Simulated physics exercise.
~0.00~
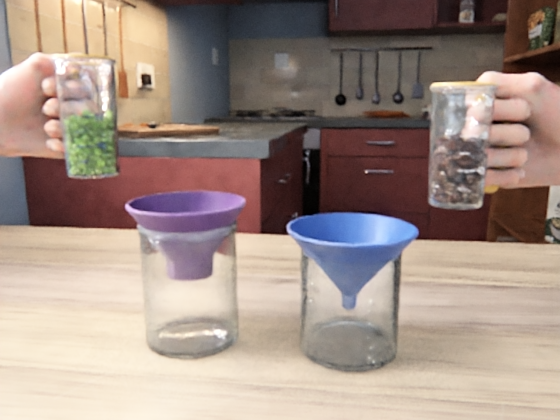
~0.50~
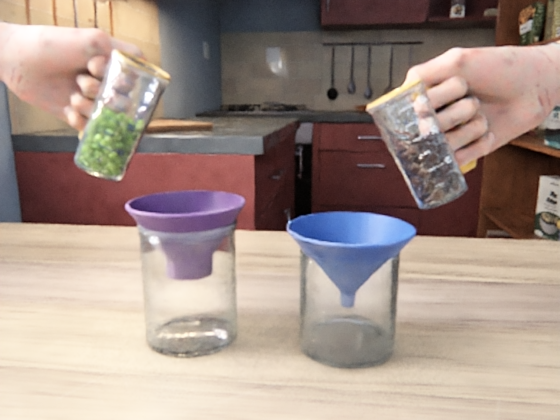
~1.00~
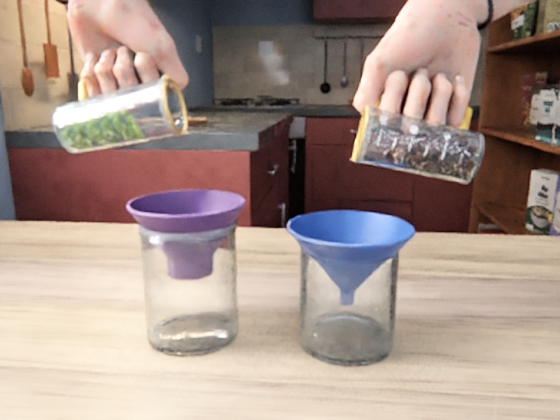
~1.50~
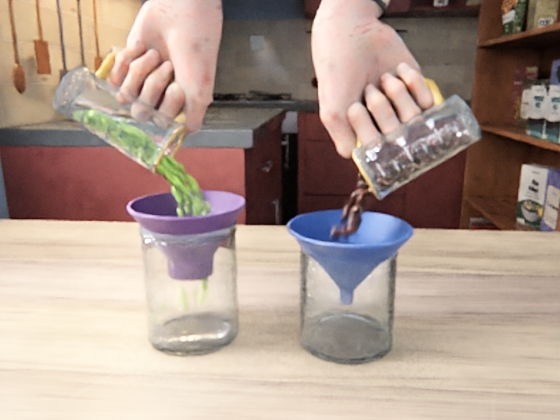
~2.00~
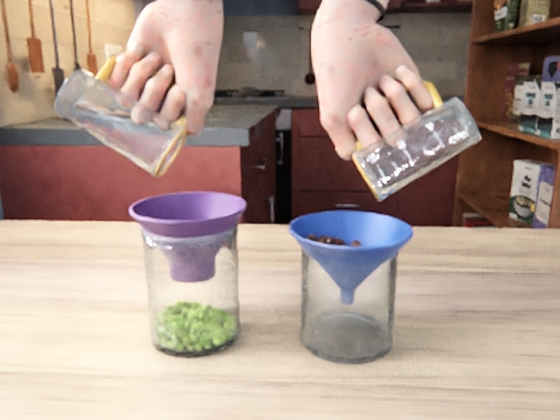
Two hands hold clear containers upright, one of small green pieces on the left and one of dark pieces on the right, above a purple funnel and a blue funnel set in glass jars. The hands move inward over the funnels and tilt the containers until they lie on their sides, with everything still inside. They tip further, and both fillings pour out into the funnels, the green running ahead of the dark. At the end both containers are emptied, the green pieces rest at the bottom of the left jar, and the dark pieces sit stuck in the blue funnel above an empty jar.
